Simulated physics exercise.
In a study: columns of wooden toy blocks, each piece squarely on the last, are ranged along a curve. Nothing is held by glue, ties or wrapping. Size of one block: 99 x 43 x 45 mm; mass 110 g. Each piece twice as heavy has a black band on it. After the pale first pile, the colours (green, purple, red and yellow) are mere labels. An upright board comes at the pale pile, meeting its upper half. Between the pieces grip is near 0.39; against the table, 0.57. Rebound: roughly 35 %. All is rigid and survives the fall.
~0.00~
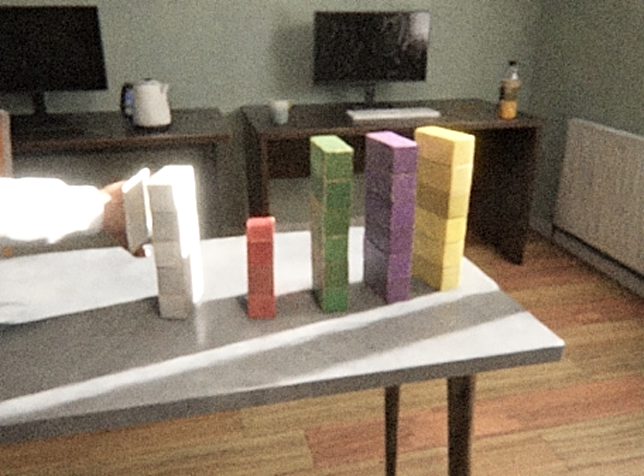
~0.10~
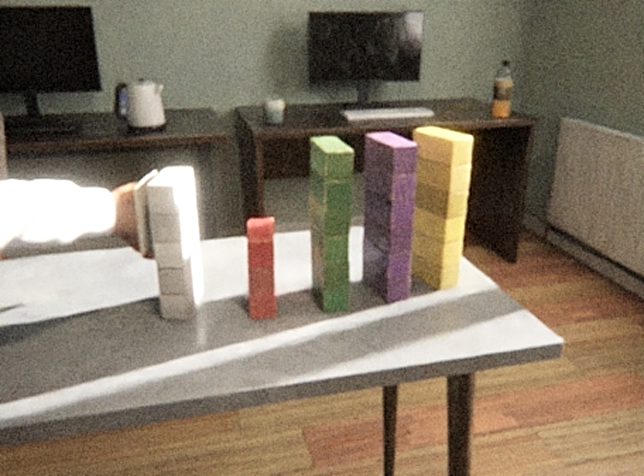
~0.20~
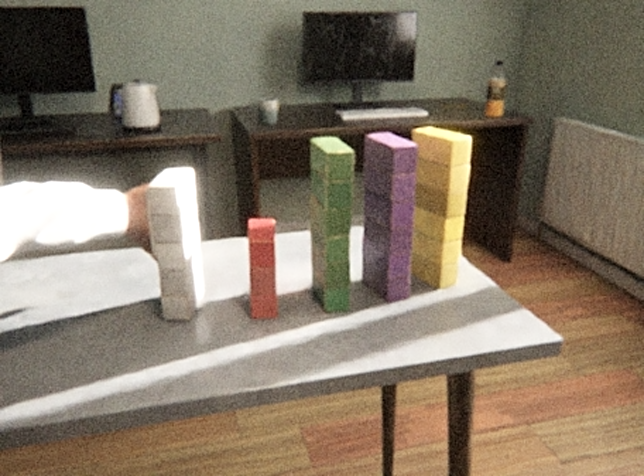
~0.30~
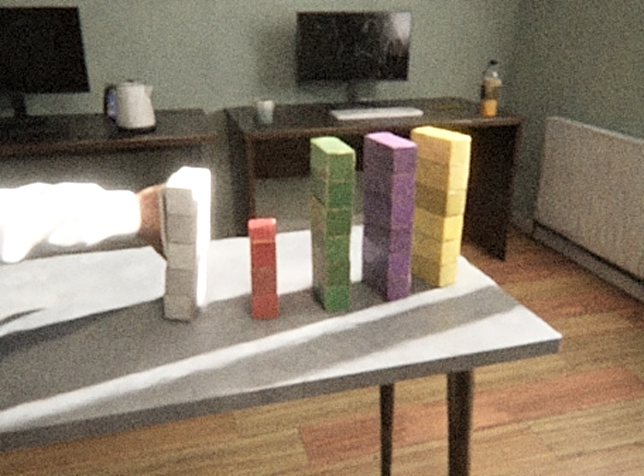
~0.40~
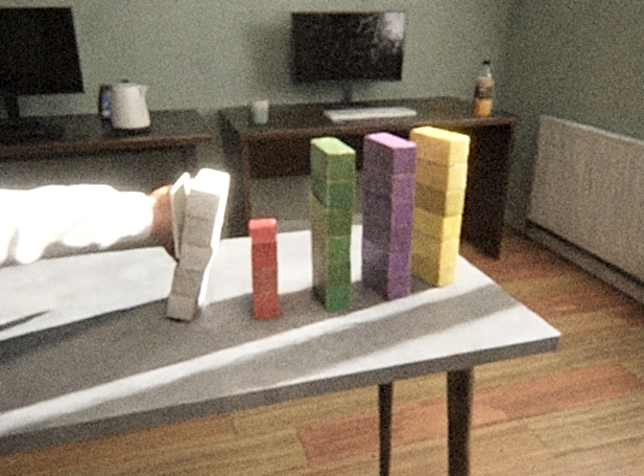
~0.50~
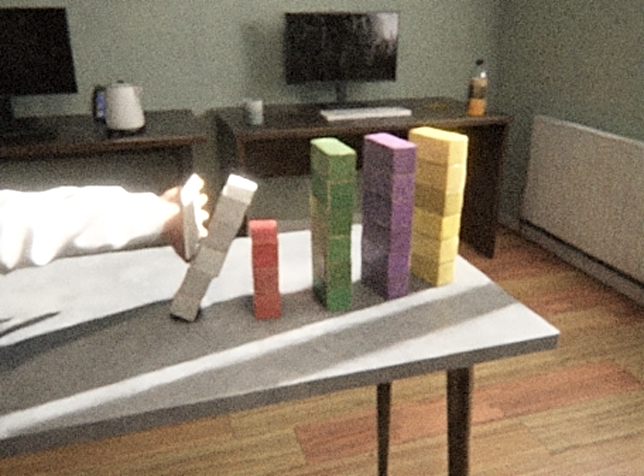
A hand pushes a pale block column with a board, tilting it toward the red one.
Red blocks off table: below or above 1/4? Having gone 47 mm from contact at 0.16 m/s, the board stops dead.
Below.
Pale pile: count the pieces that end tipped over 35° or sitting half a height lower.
Tally of pale pieces: 5.
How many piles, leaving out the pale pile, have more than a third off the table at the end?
It adds up to 2.
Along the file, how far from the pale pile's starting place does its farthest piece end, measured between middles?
Roughly 34 cm along.
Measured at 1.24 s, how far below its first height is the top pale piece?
Some 8 centimetres.
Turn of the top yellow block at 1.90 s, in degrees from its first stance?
Something like 110°, give or take.
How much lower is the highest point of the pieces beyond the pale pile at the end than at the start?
Drop: Around 13 cm.
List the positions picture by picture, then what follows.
In the first picture (pixels give the middle of a visible side; the camera moves round a little), board (126, 212) 32 mm short; top red block (260, 254); top yellow block (433, 148); none of the others has stirred.
Board (138, 213) 16 mm short; top red block (261, 255), in the second picture.
Board (150, 215) 1 mm in; top red block (262, 255), in the third picture.
Board (161, 216) 16 mm in, top of the pale pile leaning 4°; top red block (264, 255); none of the others has stirred, in the fourth picture.
Board (173, 217) 32 mm in, top of the pale pile leaning 12°; top red block (265, 256); none of the others has stirred, in the fifth picture.
Board (184, 218) 46 mm in, top of the pale pile leaning 24°; top red block (266, 256); top green block (343, 167); none of the others has stirred, in the sixth picture.
After 1.24 s, 5 of the pale pile down; none of the 3 red blocks off the table (0 of 21 in all colours); top red block 31° from how it stood, 28 mm lower; top green block 30° from how it stood, 32 mm lower.
After 1.90 s, 5 of the pale pile down; none of the 3 red blocks off the table (6 of 21 in all colours); top red block 35° from how it stood, 32 mm lower; top purple block upside down.
In the end (2.6 s), 5 of the pale pile down; none of the 3 red blocks off the table (7 of 21 in all colours); top red block 41° from how it stood, 43 mm lower; top green block on its side. That is 0 per cent. From the last view, middles, top red block near (358, 261), top green block near (452, 423).
